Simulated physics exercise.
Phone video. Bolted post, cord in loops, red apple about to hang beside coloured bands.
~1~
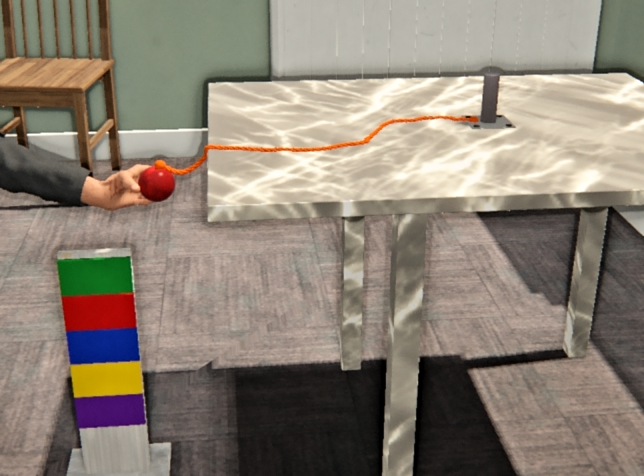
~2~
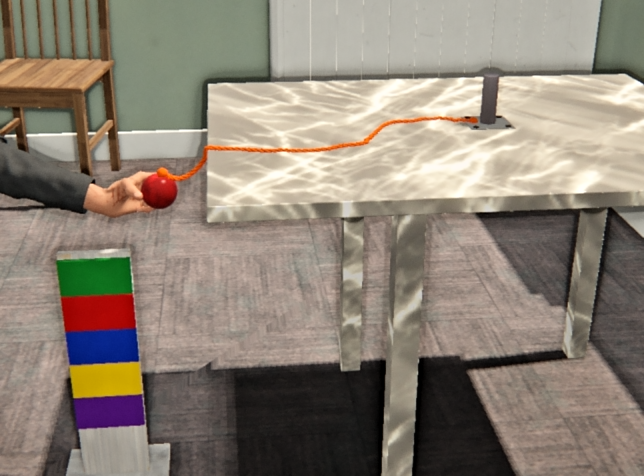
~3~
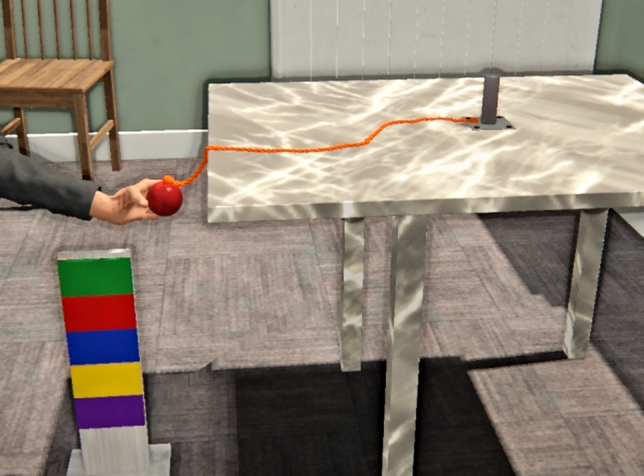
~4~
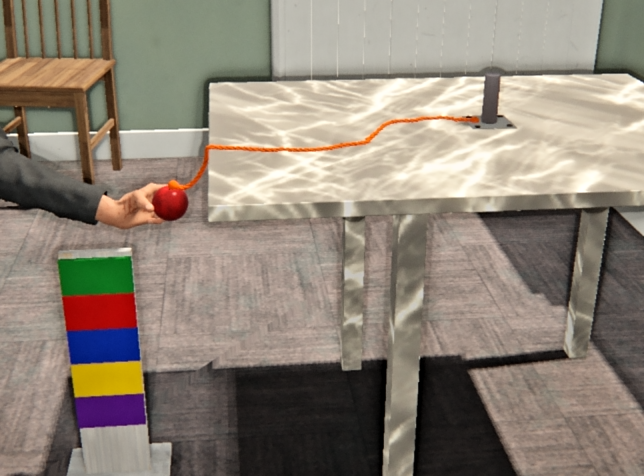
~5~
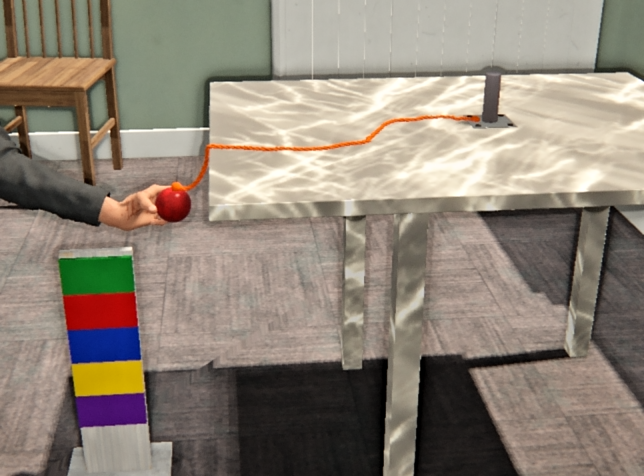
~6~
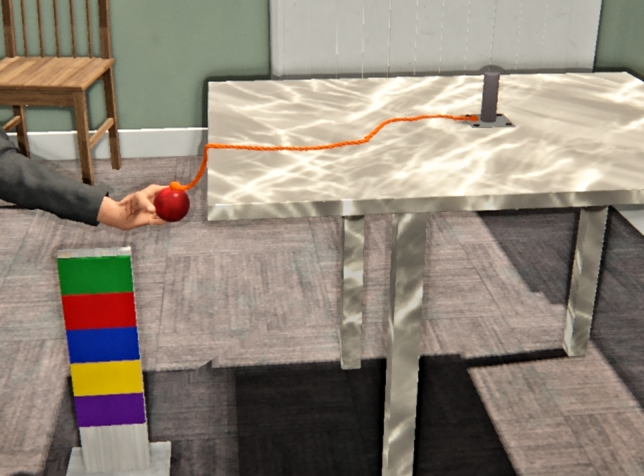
A hand holding a red ball on an orange cord moves slightly right and down.
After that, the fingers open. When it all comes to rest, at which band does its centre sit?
At green.
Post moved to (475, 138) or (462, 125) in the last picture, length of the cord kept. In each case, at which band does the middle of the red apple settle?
Answer, in order: Red, red.
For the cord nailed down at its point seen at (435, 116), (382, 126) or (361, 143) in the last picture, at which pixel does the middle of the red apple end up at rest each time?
Approximately (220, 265), (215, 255) and (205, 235), respectively.
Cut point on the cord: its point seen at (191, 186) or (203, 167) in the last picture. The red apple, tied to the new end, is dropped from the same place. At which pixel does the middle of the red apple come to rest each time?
Pixel positions, in order: (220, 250), (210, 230).
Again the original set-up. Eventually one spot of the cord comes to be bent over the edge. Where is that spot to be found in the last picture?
That spot is near (256, 149).
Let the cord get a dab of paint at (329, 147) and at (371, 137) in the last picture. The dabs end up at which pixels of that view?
(275, 139) and (331, 134), roughly.
A little later, apple near (197, 257); level with green.
Next, apple near (234, 265); level with green.
Later still, apple near (227, 272); level with green.
When it is over, apple near (218, 273); level with green. Its middle rests at the green band.
